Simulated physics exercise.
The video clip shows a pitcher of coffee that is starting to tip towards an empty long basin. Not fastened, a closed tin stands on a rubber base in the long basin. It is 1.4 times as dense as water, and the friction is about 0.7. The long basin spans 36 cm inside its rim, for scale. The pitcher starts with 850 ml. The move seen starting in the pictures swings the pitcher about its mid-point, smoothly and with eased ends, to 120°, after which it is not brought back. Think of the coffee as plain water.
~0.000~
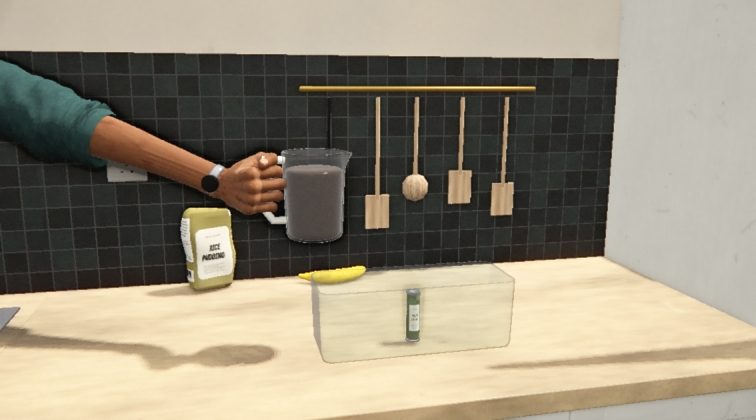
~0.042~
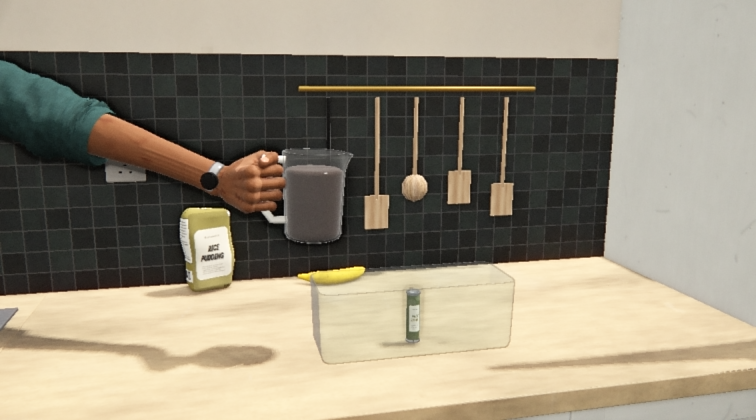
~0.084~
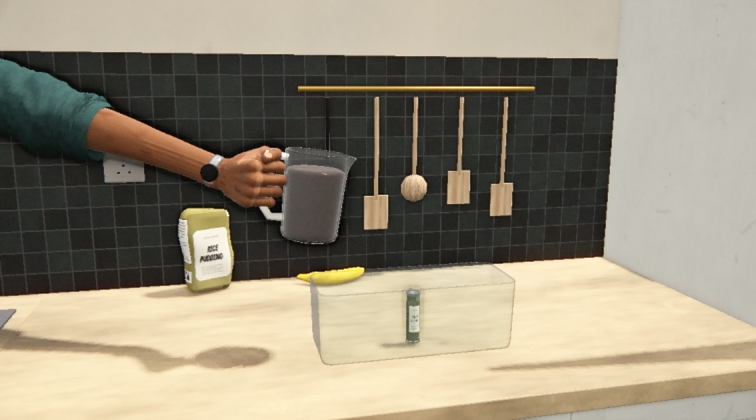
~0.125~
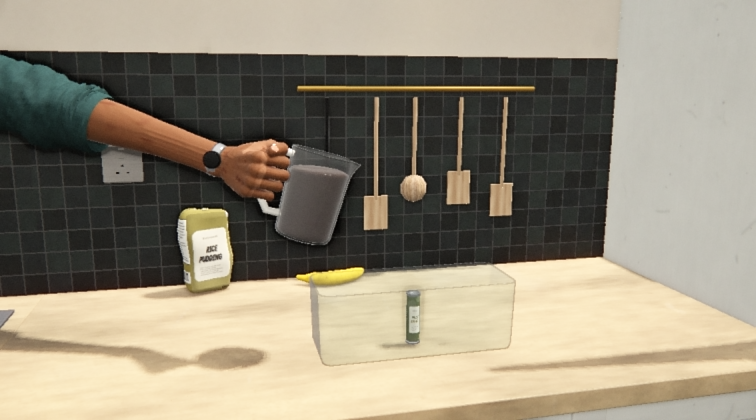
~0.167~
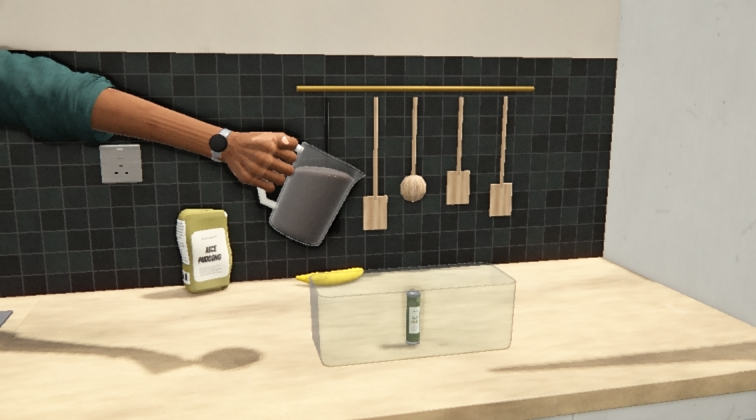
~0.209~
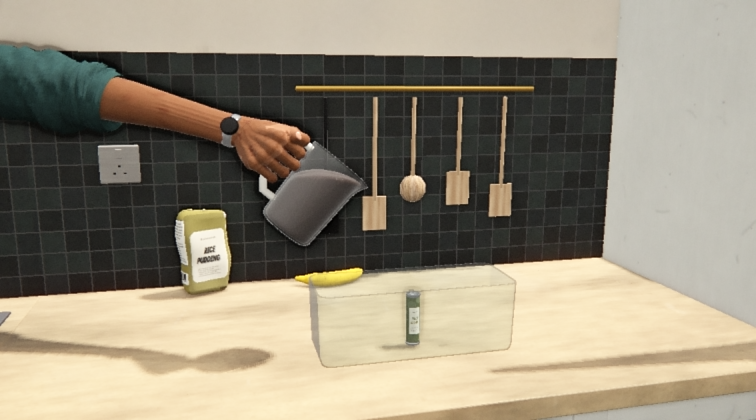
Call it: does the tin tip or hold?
It tips.
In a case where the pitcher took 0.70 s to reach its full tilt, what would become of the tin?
Result: Tin tipped over.
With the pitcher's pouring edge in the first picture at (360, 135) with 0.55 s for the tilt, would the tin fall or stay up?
After that, the tin overturns.
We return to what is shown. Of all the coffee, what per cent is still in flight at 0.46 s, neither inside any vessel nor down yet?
I'd put it at about 30 percent.
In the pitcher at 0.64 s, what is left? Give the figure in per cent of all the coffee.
About 9 per cent.
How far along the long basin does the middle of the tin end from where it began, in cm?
All told, the tin's centre has moved close to 10.5 cm.
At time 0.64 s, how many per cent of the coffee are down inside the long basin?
Roughly 76 %.
After 0.46 s the tilt is 114° and 53 per cent is still to pour; the tin stands where it began.
After 0.64 s the tilt is 120° and 9 per cent is still to pour; the tin leans 15°.
After 0.82 s the tilt is 120° and 0 per cent is still to pour; the tin lies on its side.
After 1.03 s the tilt is 120° and 0 per cent is still to pour; the tin lies on its side.
In the end the tin lies on its side.
